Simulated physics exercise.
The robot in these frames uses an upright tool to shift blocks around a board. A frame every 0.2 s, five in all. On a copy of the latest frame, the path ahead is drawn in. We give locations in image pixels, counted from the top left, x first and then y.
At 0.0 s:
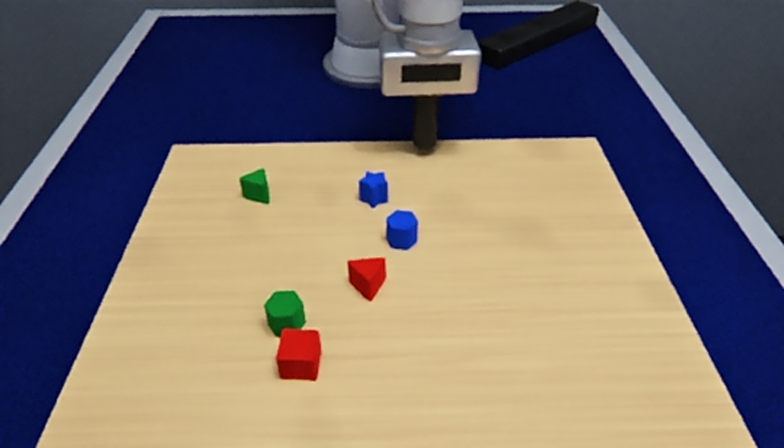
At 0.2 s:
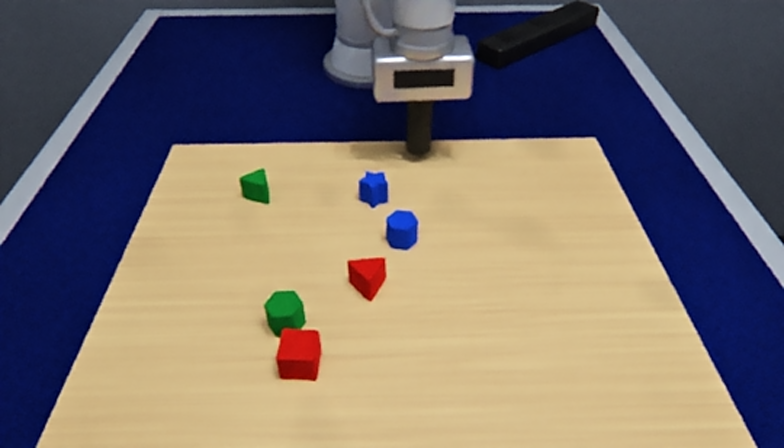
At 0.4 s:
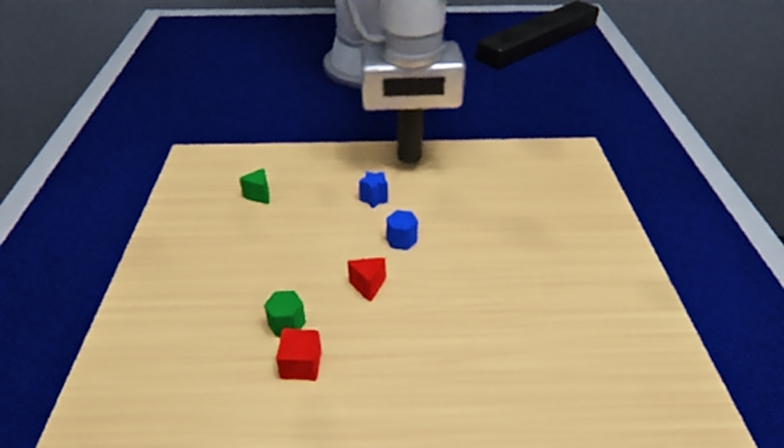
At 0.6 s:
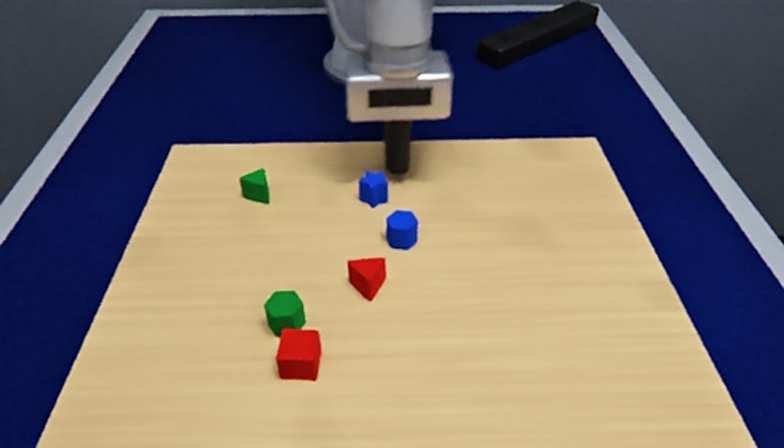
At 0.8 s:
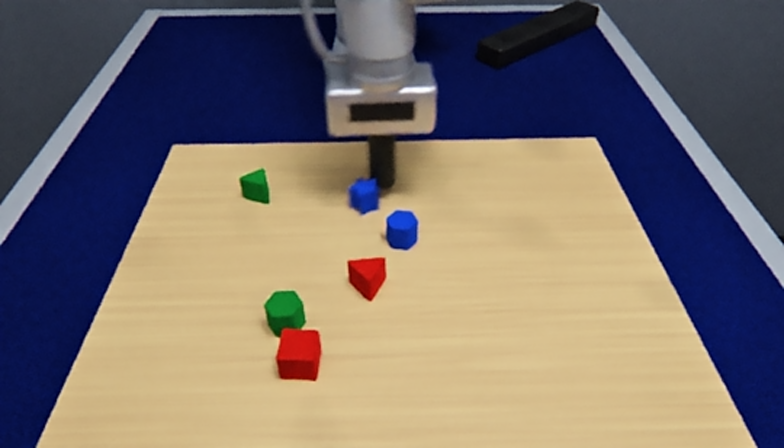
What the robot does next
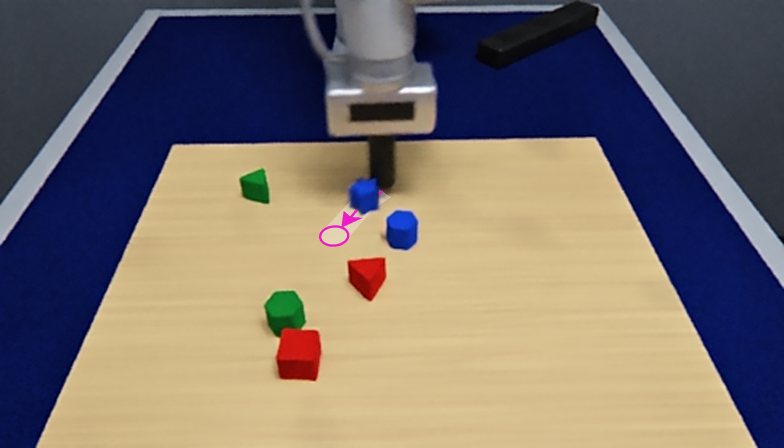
On a wooden board, a robot arm's upright tool moving left and nearer, then nudging a blue star block slightly left.
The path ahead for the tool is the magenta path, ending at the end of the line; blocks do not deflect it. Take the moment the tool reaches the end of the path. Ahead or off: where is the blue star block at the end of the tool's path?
It is still in front.
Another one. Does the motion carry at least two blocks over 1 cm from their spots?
I expect not.
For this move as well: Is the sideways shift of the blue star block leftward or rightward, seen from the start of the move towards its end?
It shifts to the right.
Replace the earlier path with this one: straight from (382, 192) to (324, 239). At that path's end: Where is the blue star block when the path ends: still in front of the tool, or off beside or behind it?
I'd say the blue star block is still out in front of the tool at the end.
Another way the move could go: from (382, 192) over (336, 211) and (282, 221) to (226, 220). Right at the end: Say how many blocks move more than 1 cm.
The push will move one block.
Path on the board, from (382, 192) through (363, 204) and (349, 219) to (334, 236).
What follows on the original path. Halfway along, tool at (355, 204); blue star block at (334, 207).
At the end, tool at (333, 227); blue star block at (307, 223), turned 50° clockwise; blue hexagon in place.
